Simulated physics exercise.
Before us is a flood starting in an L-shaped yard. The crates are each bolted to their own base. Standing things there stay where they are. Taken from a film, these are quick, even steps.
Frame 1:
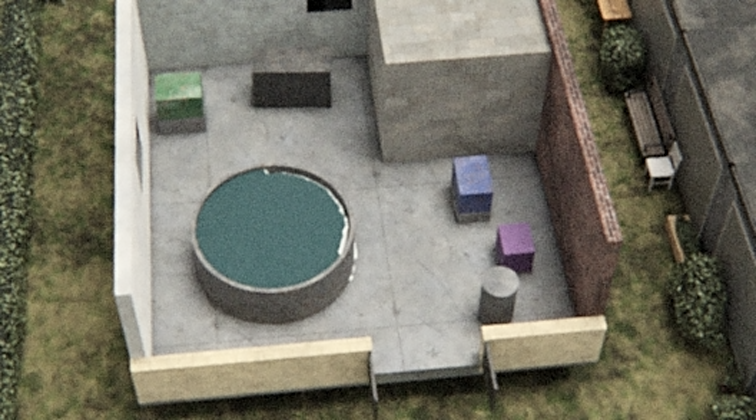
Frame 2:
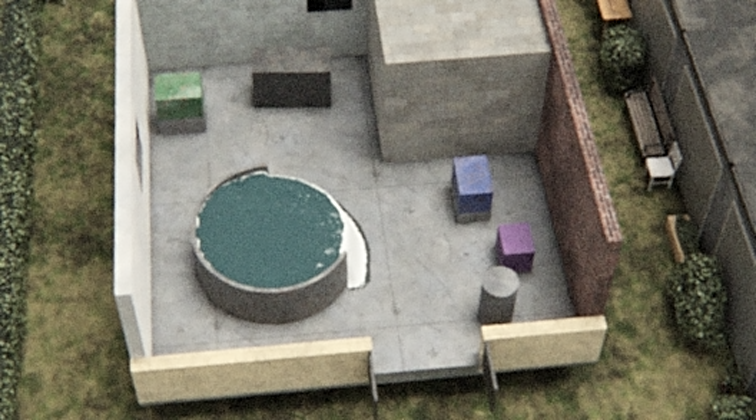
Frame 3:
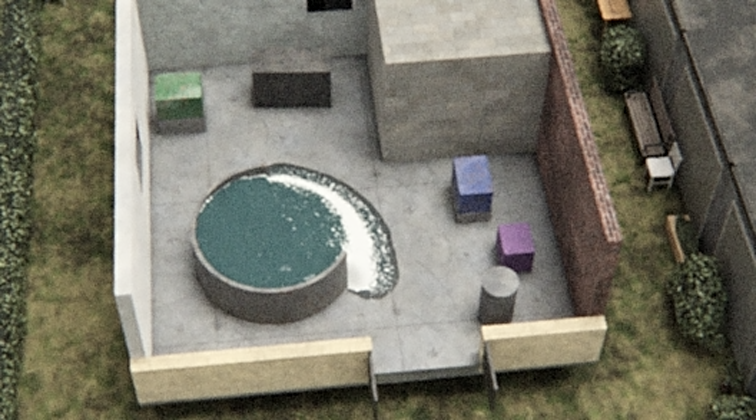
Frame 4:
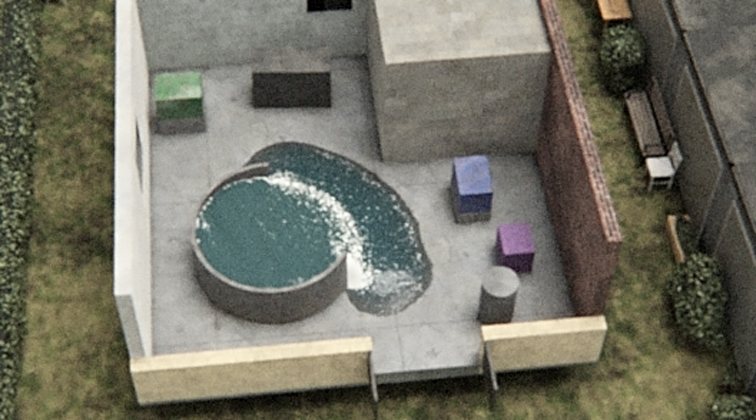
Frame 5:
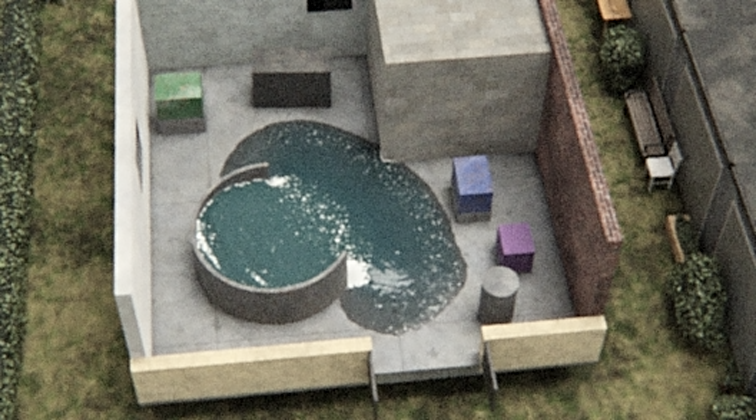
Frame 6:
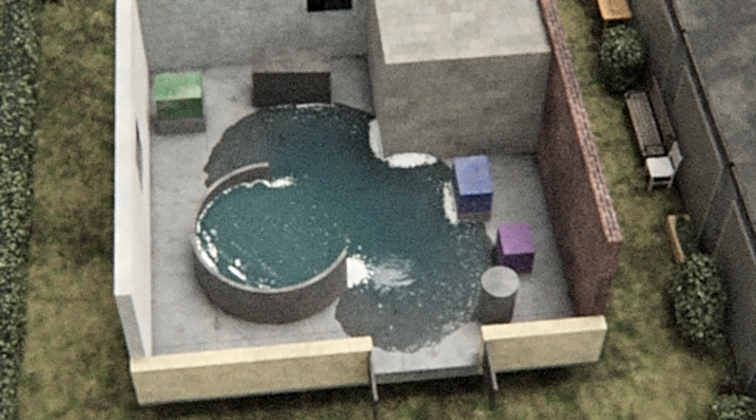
A round grey pool of teal water stands at the left of a walled concrete yard, seen from high above by a still camera. A green-topped box and a dark slab lie behind it, blue and purple boxes and a grey cylinder to the right, near a brick wall. Water bursts from the pool's right side in a white-edged sheet, spreading rightward and back across the floor, reaching the blue box.
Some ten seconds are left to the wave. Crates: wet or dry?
In order: Green crate: High enough; blue crate: Too low; purple crate: Too low.
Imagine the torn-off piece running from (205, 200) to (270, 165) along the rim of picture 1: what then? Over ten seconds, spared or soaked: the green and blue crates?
The green crate is reached; the blue crate is not reached.
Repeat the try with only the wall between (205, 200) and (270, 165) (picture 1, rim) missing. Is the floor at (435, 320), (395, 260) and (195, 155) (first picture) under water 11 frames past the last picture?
Place one: Spared by the leak. Place two: Spared by the leak. Place three: Reached by the flood.
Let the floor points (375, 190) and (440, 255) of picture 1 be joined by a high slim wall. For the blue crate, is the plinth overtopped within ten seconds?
Well, the blue crate comes through dry in the end.
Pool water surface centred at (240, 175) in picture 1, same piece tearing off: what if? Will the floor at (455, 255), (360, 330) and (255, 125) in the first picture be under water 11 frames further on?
As listed: Wet, dry, under water.
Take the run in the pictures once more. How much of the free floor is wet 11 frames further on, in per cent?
Around 60 percent.
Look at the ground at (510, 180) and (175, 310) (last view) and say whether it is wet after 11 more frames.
Swamped, then clear.
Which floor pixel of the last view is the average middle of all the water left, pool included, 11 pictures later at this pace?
I'd point to (373, 205).
A moment on, water covers 55 % of the floor; the green crate water round its plinth, the blue crate water round its plinth, the purple crate water round its plinth.
Next, water covers 60 % of the floor; the green crate water round its plinth, the blue crate water round its plinth, the purple crate water round its plinth.
Then, water covers 75 % of the floor; the green crate water round its plinth, the blue crate water round its plinth, the purple crate water round its plinth.
Later, water covers 100 % of the floor; the green crate water round its plinth, the blue crate water round its plinth, the purple crate water round its plinth.
In the end, water covers 100 % of the floor; the green crate stayed above the water, the blue crate was topped, the purple crate was topped.
